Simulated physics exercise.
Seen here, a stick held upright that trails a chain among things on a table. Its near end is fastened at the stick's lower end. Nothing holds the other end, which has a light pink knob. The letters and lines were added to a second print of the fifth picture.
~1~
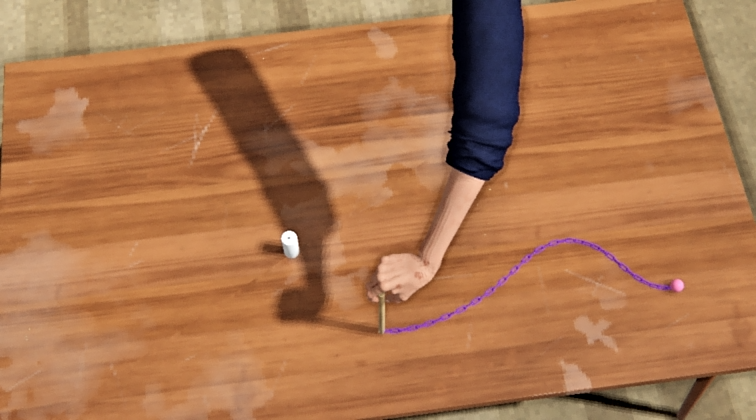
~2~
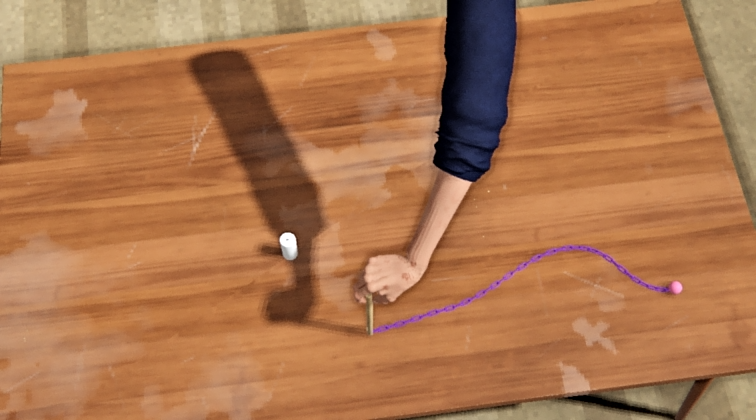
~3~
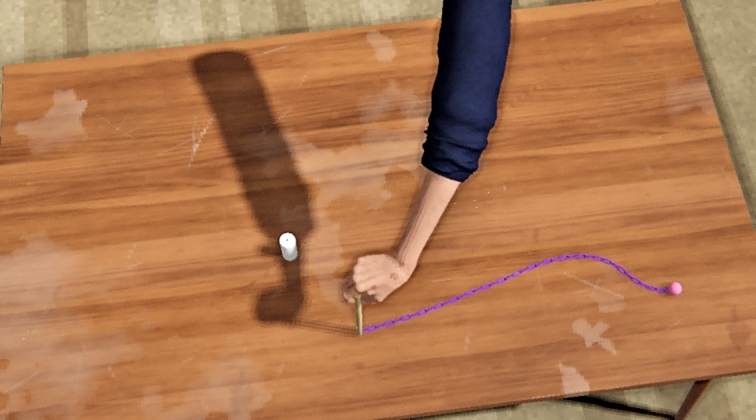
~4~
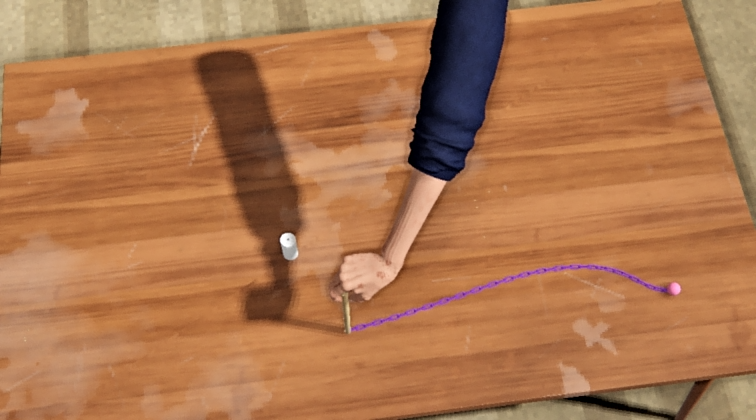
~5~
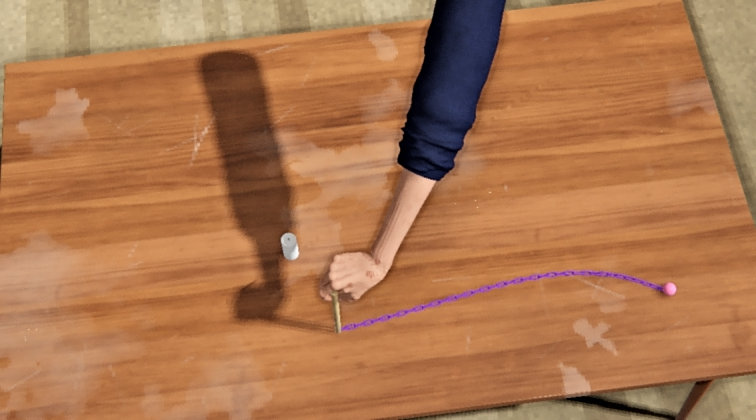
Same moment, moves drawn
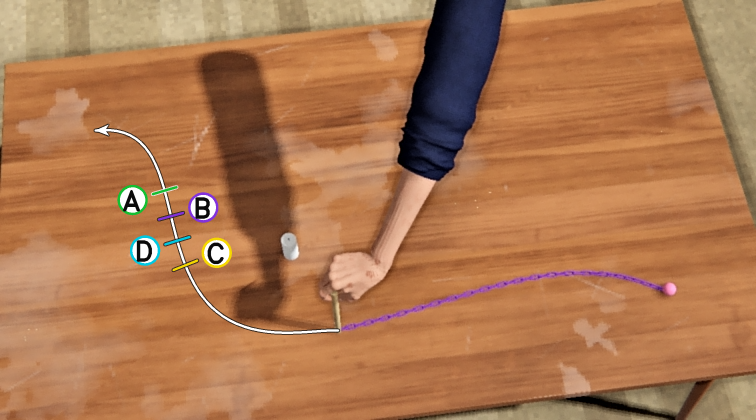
At first, a hand in a dark blue sleeve holds a stick upright on a wooden table, a purple chain curving rightward from its base to a light pink knob. The hand slides the stick steadily left, below a white candle, and the chain's curve flattens while the knob barely shifts.
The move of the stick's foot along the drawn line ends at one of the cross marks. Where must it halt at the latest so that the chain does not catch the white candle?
Up to mark A.
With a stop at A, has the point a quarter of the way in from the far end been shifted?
By then, yes.
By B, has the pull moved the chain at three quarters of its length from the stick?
Yes.
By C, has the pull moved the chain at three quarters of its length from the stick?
Yes.
On the copy, A at (165, 191); B at (171, 216); C at (185, 265); D at (177, 241); the route from (338, 330) via (181, 252) to (96, 130).
On A. First, foot of the stick (240, 326), middle of the chain (415, 310), free end (579, 283).
Then, foot of the stick (184, 261), middle of the chain (346, 303), free end (513, 292).
Finally, foot of the stick (165, 191), middle of the chain (300, 272), free end (463, 297); nothing has been touched.
By contrast, B is safe but short; C is safe but short; D is safe but short.
